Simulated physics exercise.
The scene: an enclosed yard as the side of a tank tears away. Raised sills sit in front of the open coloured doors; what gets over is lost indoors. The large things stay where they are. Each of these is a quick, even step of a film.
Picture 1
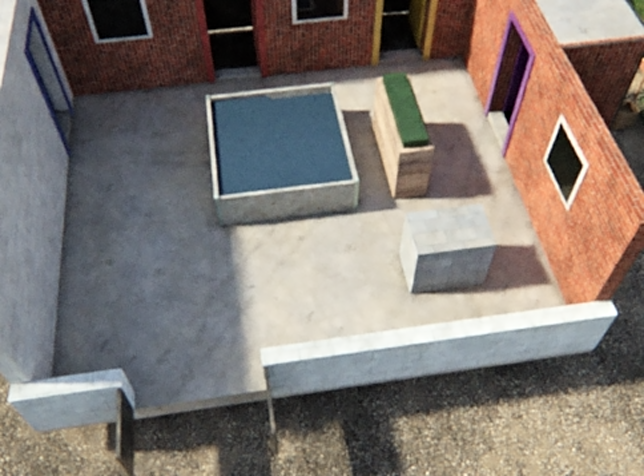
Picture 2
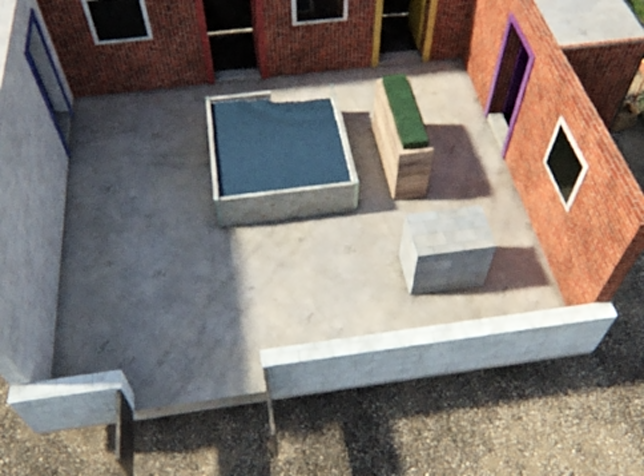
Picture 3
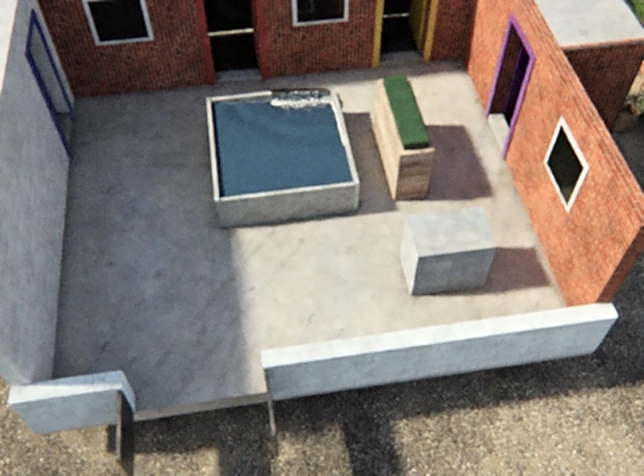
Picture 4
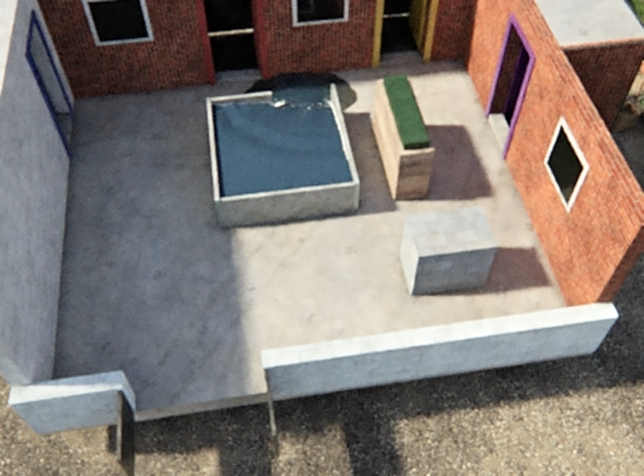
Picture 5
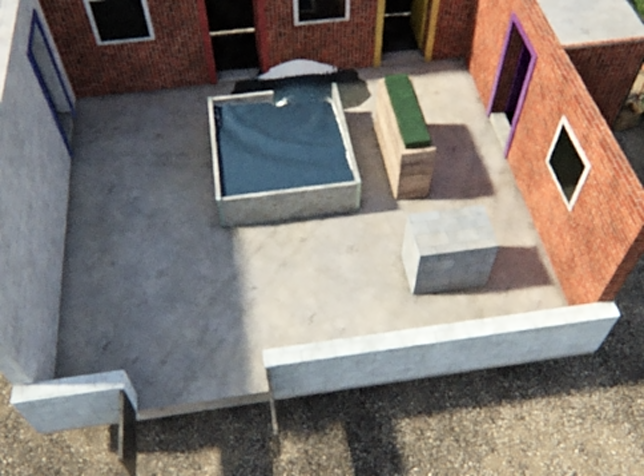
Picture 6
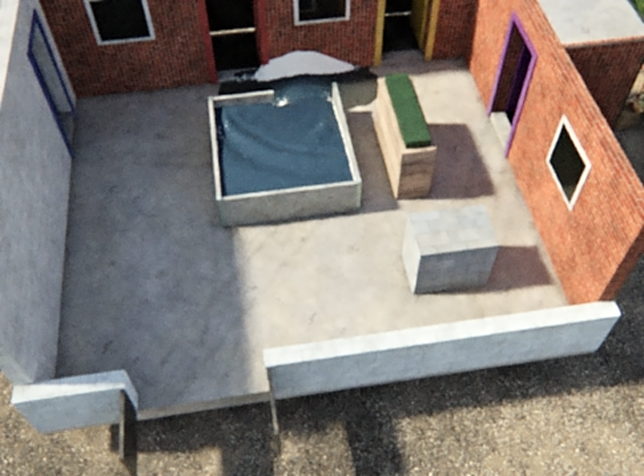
A walled yard with brick and pale walls is seen from high above, the camera almost still. A square pale tank of blue water stands toward the back, with a green-topped block and a plain grey block to its right, and red, yellow and purple doorways around. The water ripples as the tank's far rim breaks open, and a dark wet patch then a whitish sheet spread behind it.
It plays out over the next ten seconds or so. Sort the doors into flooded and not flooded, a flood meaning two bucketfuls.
Sorted: Purple door - not flooded; yellow door - not flooded; blue door - not flooded; red door - flooded.
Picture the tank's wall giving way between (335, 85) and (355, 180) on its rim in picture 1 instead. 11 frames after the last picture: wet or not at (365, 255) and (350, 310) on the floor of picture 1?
Going through them in order, the first ends up waterlogged and the second waterlogged.
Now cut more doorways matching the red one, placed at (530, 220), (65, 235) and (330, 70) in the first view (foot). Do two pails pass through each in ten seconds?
In the listed order: Stays within it, stays within it, tops the limit.
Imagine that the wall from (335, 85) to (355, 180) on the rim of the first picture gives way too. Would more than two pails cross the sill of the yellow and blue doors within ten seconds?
Lab note: Yellow door above the mark, blue door below the mark.
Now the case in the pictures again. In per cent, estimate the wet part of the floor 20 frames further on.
That works out at 40 %.
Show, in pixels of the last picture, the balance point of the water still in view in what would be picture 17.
I'd say near (299, 136).
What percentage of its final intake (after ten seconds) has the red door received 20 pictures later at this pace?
Around 70 in a hundred.
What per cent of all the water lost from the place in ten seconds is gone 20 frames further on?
Roughly 25 %.
A moment on, water covers 10 % of the floor; the purple door not reached, the yellow door wet at the sill, nothing in, the blue door not reached, the red door under two buckets in.
Next, water covers 25 % of the floor; the purple door not reached, the yellow door wet at the sill, nothing in, the blue door not reached, the red door over two buckets in.
Then, water covers 40 % of the floor; the purple door wet at the sill, nothing in, the yellow door under two buckets in, the blue door wet at the sill, nothing in, the red door over two buckets in.
Later, water covers 70 % of the floor; the purple door wet at the sill, nothing in, the yellow door under two buckets in, the blue door wet at the sill, nothing in, the red door far over two buckets in.
In the end, water covers 95 % of the floor; the purple door wet at the sill, nothing in, the yellow door under two buckets in, the blue door wet at the sill, nothing in, the red door far over two buckets in.
